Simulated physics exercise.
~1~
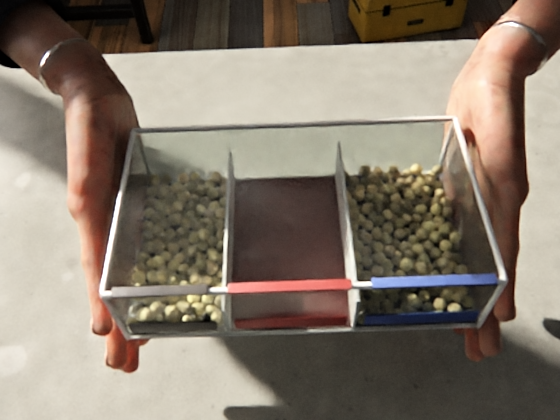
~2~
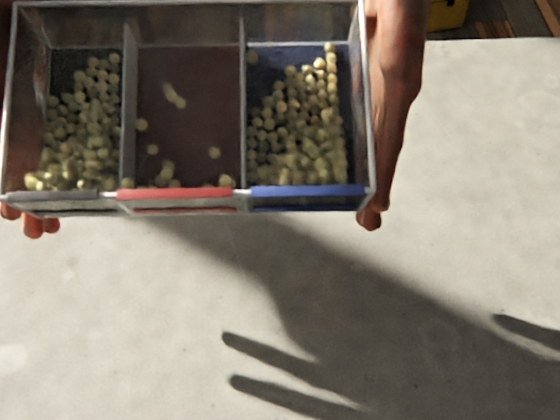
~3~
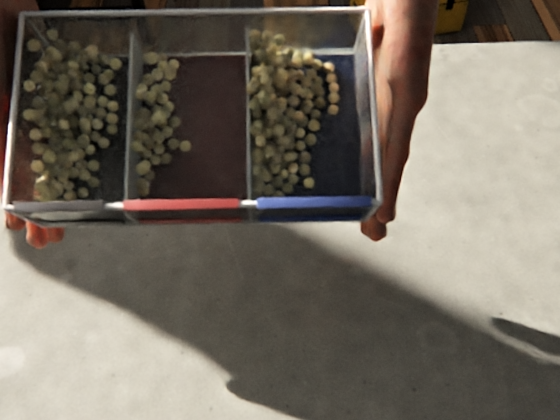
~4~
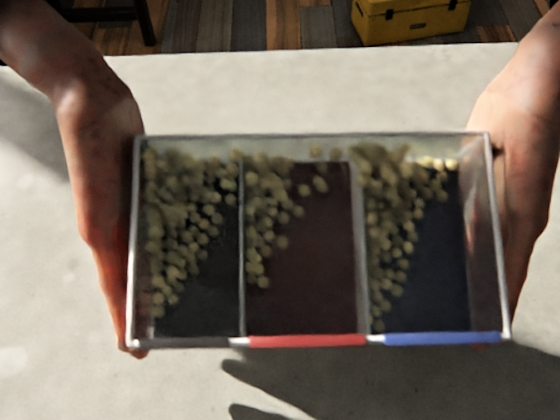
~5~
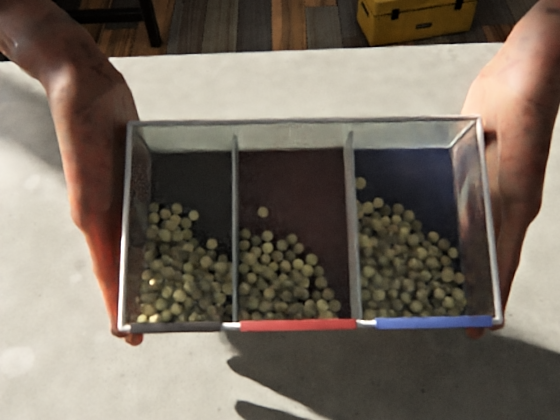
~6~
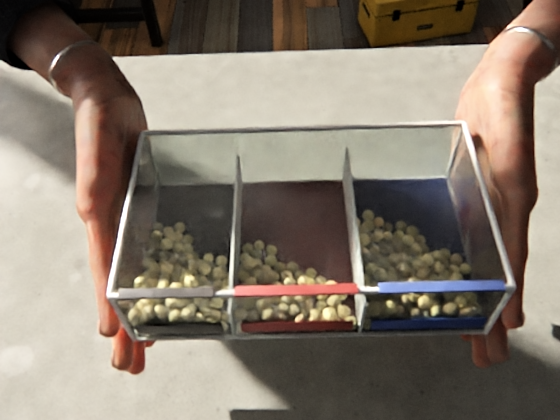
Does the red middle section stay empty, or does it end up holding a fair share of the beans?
It ends up holding a fair share of the beans. The black and blue sections on either side keep a good share too.
